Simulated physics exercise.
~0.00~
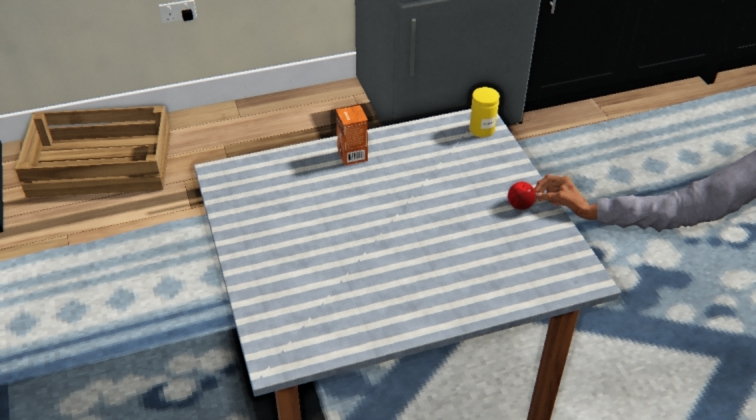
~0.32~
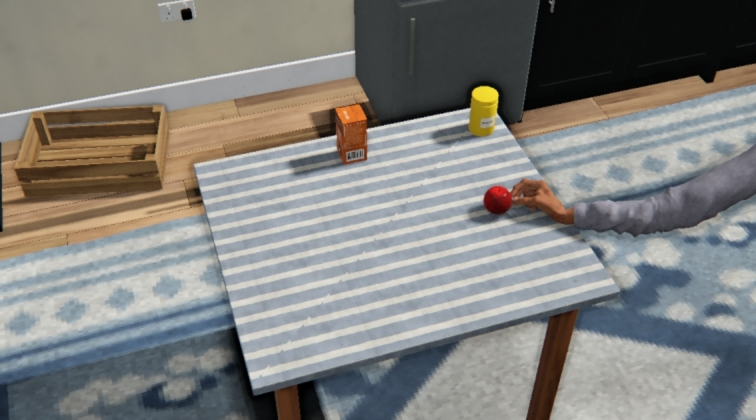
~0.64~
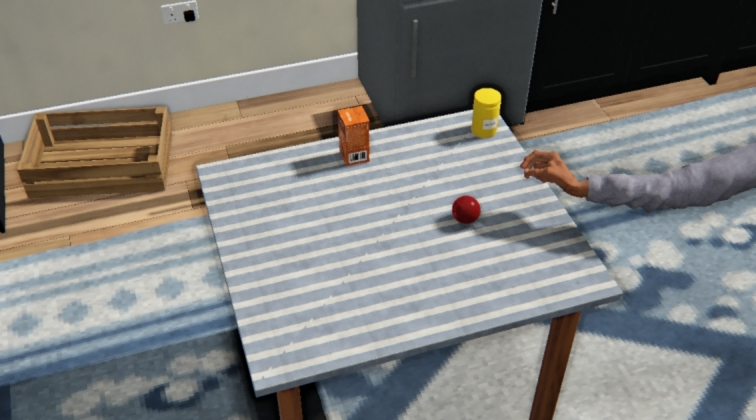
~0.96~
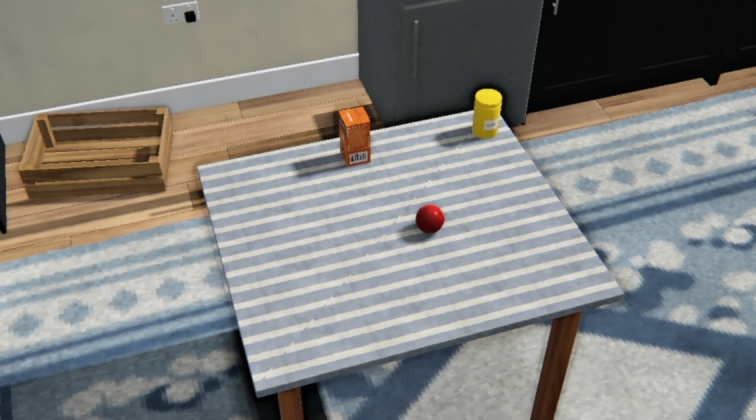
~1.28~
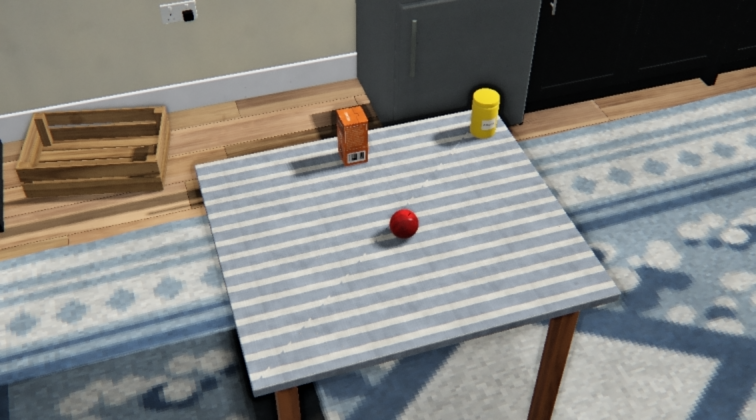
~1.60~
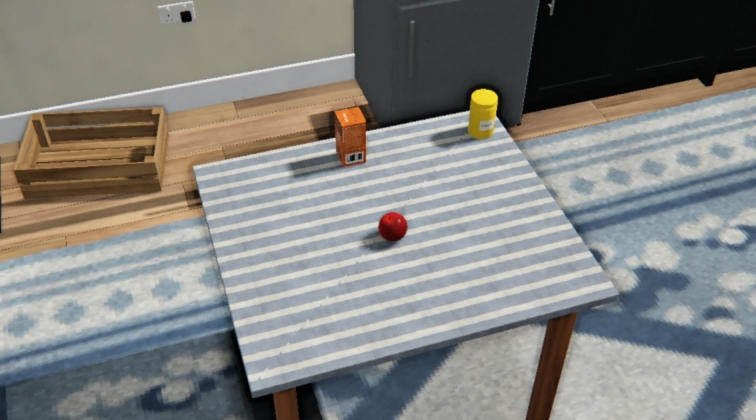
At the start, a hand reaches in from the right and holds a small red apple near the right edge of a striped table, with an orange carton and a yellow jar standing toward the back. The hand moves the apple a little to the left. It then lets go and draws back while the apple keeps travelling left across the tabletop. With the hand out of view, the apple continues toward the middle, covering less ground as it slows. It ends near the centre, still on the table, while the carton and jar remain in their places.
